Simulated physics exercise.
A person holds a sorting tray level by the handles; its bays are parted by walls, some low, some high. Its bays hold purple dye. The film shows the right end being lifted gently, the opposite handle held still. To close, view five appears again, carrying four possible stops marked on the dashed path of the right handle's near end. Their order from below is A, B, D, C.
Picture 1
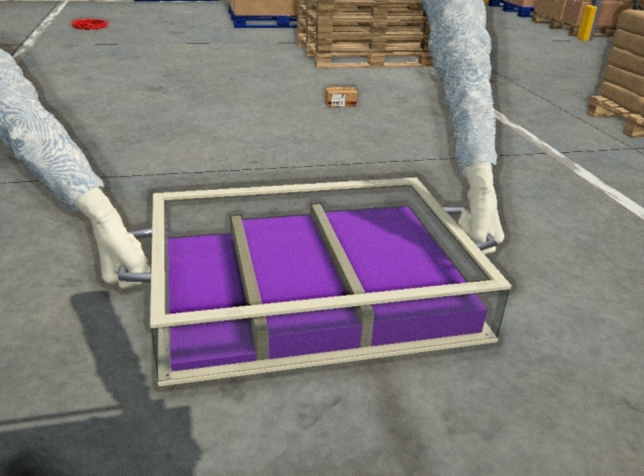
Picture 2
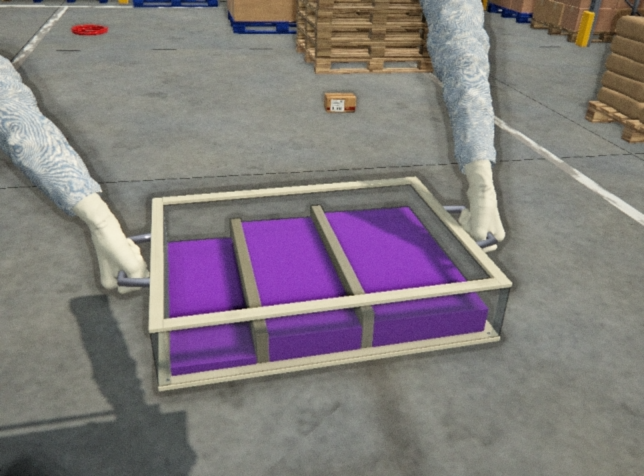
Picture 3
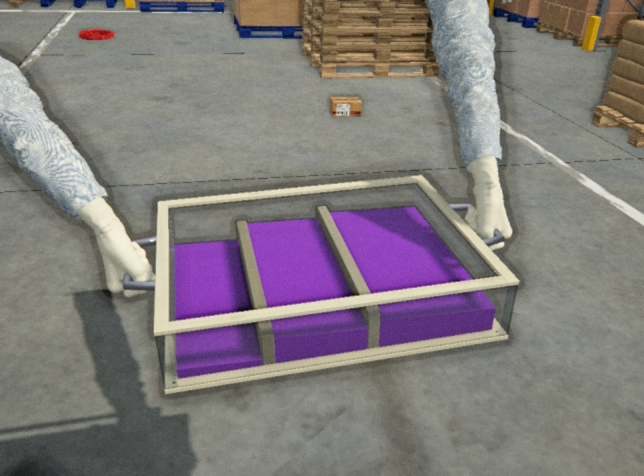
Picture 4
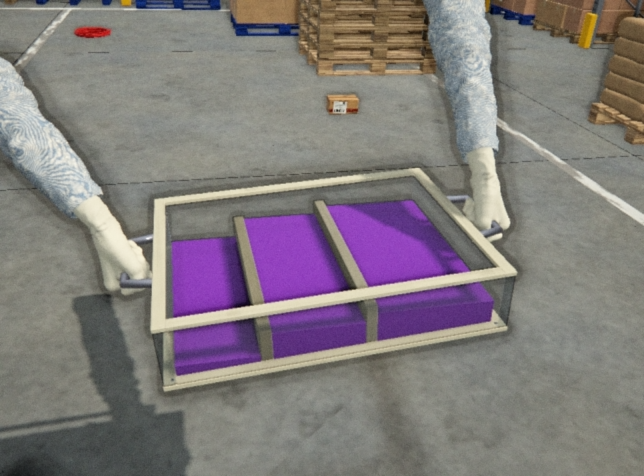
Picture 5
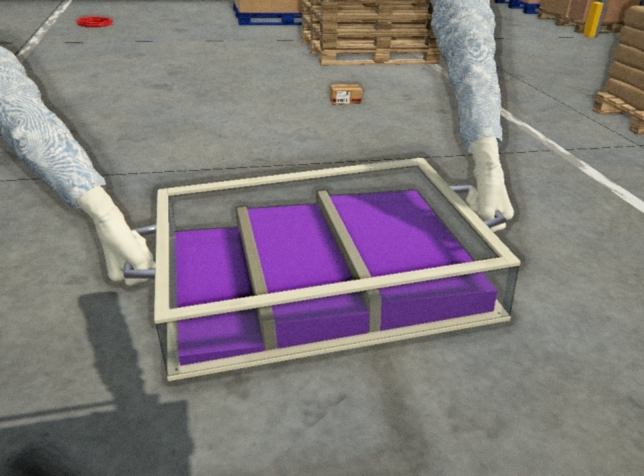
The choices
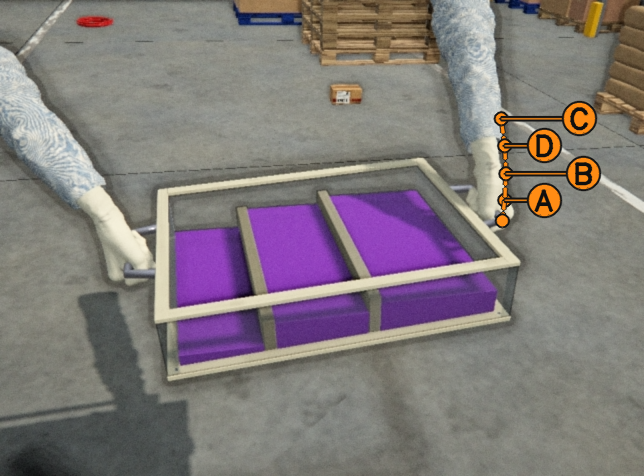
In a warehouse with a grey concrete floor, the view looks down past two arms in pale blue patterned sleeves and cream gloves. The gloved hands grip the side handles of a cream-framed, clear-sided tray, its three bays holding purple dye, deepest at right, with stacked pallets and a small box beyond. The hands tilt the tray very slightly down to the left, while the view shifts slightly.
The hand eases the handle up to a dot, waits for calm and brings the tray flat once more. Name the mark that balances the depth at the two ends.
Choose D.
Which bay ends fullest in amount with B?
The right bay.
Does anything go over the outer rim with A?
No.
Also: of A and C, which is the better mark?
It is C.
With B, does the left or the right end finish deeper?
The right end bay.
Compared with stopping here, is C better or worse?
Better.
On the marked copy, A at (504, 200); B at (505, 173); C at (501, 118); D at (504, 145).
For mark A, the right end bay stands much deeper than the other; nothing spills.
For mark B, the right end bay stands much deeper than the other; nothing spills.
For mark C, the left end bay stands much deeper than the other; nothing spills.
For mark D, the two end bays stand about equally deep; nothing spills.
